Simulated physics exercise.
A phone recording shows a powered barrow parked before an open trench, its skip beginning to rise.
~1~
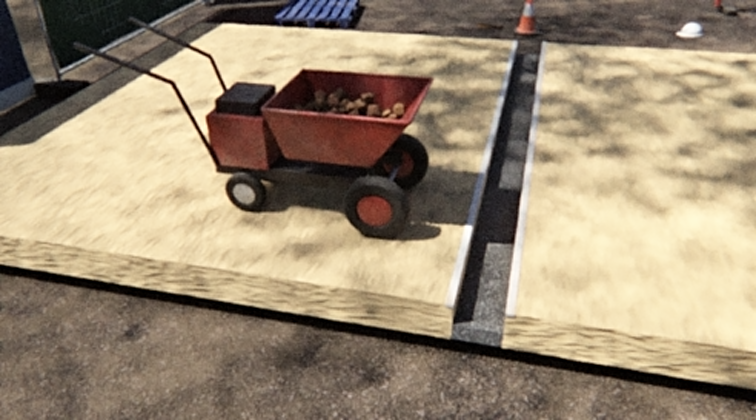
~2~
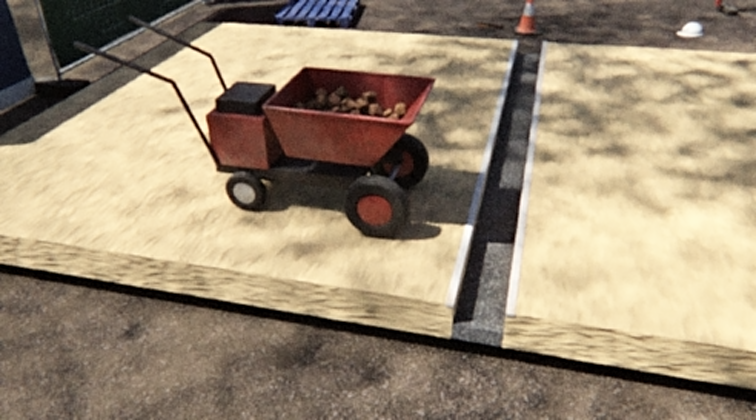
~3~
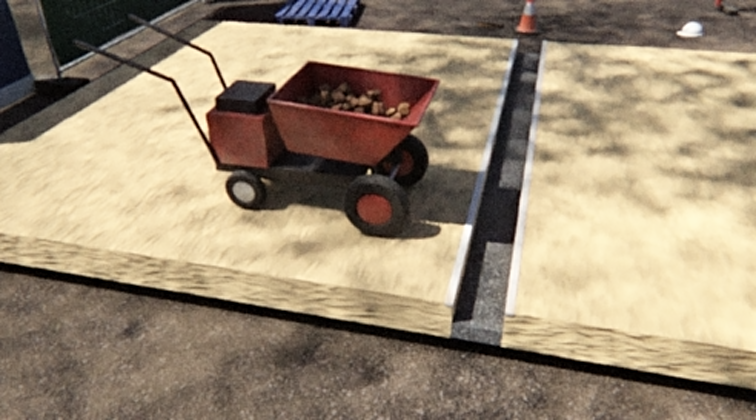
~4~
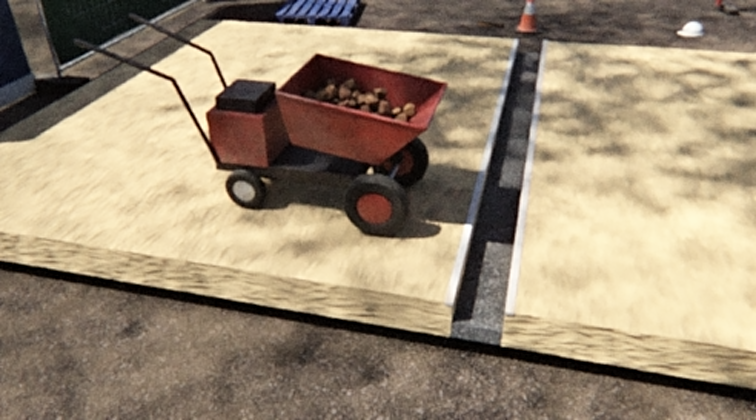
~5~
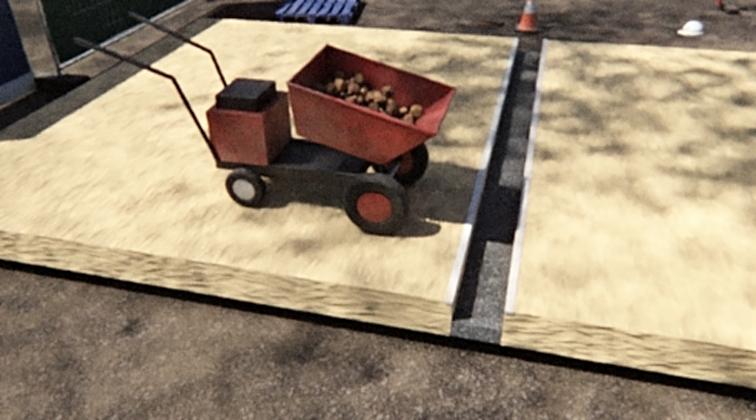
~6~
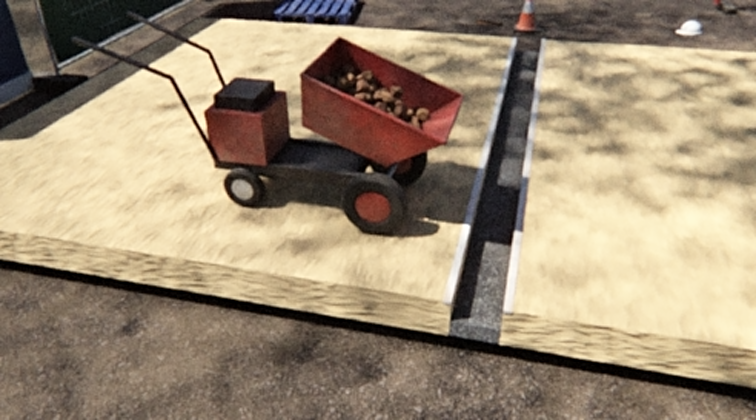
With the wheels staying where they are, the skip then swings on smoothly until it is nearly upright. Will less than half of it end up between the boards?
I expect most of the load to land in the trench.
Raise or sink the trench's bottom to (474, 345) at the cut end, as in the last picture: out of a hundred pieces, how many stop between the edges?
90 per cent, roughly.
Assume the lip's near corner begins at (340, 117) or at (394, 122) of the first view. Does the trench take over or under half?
Stop 1: Short of half. Stop 2: Beyond half.
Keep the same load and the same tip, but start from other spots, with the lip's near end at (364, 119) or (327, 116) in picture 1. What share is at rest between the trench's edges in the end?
50 per cent, then 20 per cent.
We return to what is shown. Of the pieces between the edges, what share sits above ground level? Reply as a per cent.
Share: Around 15 %.
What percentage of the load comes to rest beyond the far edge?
That share is about 20 percent.
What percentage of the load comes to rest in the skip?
Around 10 %.
Shortly afterwards, skip tipped steeply; the whole lot in the skip.
Next, skip tipped right over; the bulk in the skip; near a quarter in or heaped over the trench; only a few beyond it; only a few falling.
Some moments later, skip tipped right over; near a quarter in the skip; near two thirds in or heaped over the trench; near a quarter beyond it.
In the end, skip tipped right over; a little in the skip; near two thirds in or heaped over the trench; near a quarter beyond it.
